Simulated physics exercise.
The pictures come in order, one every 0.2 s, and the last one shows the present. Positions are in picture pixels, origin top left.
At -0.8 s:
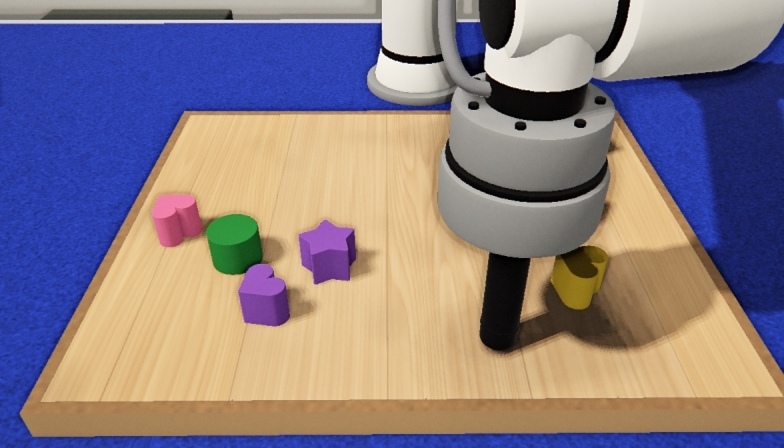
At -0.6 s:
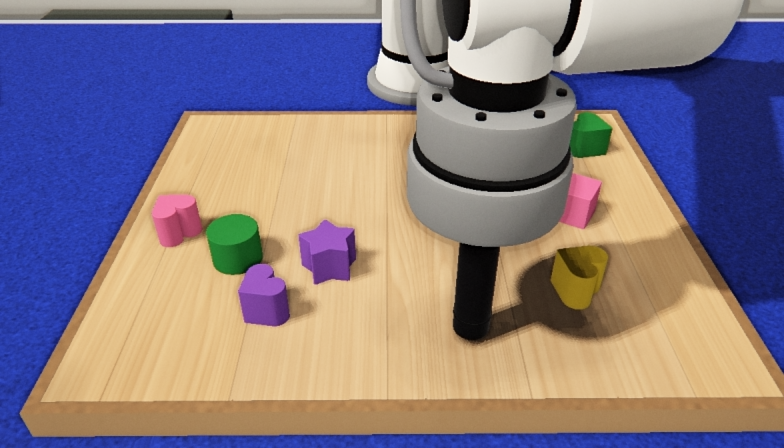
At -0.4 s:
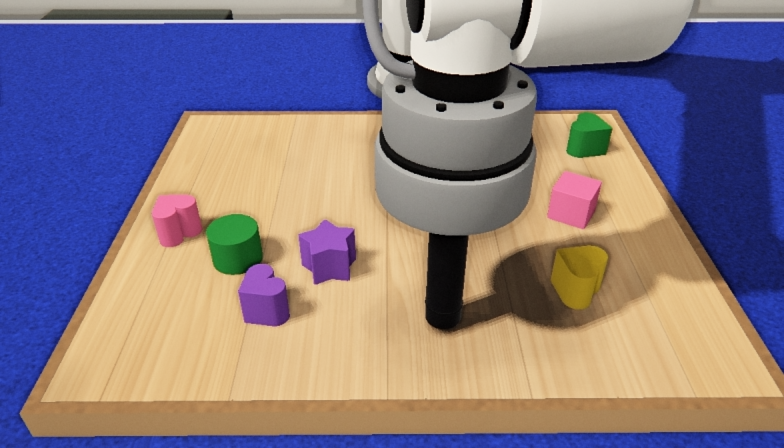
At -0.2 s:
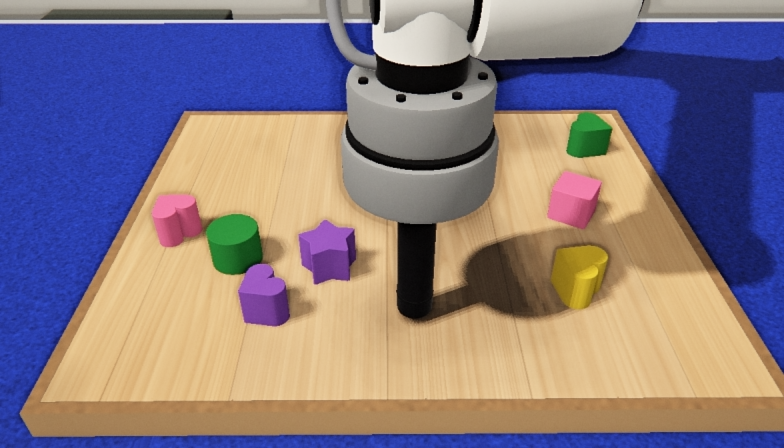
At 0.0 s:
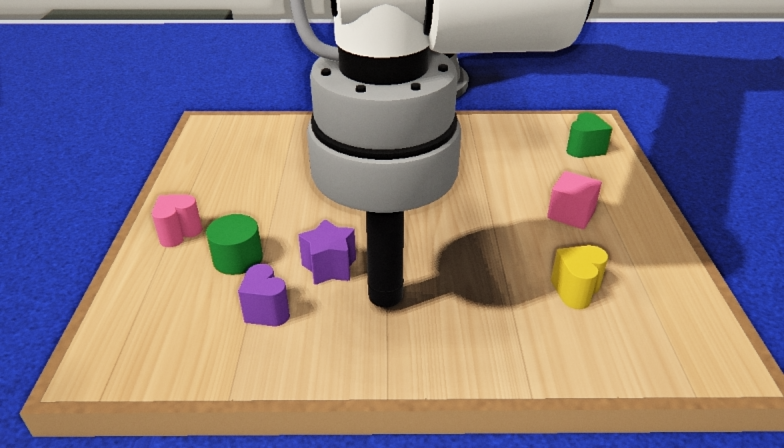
A robot arm moves its black rod steadily left across a wooden board of motionless coloured blocks.
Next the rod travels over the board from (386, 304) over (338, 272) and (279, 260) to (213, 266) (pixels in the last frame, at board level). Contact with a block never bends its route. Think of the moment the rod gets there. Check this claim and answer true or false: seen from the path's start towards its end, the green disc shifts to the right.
That statement is not accurate.
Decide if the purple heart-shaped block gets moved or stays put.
It keeps its position.
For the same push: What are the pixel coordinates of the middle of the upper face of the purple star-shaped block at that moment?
Near (274, 207).
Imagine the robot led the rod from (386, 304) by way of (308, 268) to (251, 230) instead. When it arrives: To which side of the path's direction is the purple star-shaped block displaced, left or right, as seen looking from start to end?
Taking start-to-end as forward, the block's sideways shift goes to the right.
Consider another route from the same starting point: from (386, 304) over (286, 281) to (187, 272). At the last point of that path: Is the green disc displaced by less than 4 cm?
That would be a yes.
On the path given first. One third of the way, rod (337, 266); purple star-shaped block (305, 222).
Two thirds of the way, rod (276, 253); purple star-shaped block (277, 207), turned 75° clockwise.
At the end, rod (212, 259); pink heart-shaped block (169, 203), turned 15° clockwise; green disc (169, 228); purple heart-shaped block still; purple star-shaped block (274, 207), turned 85° clockwise.
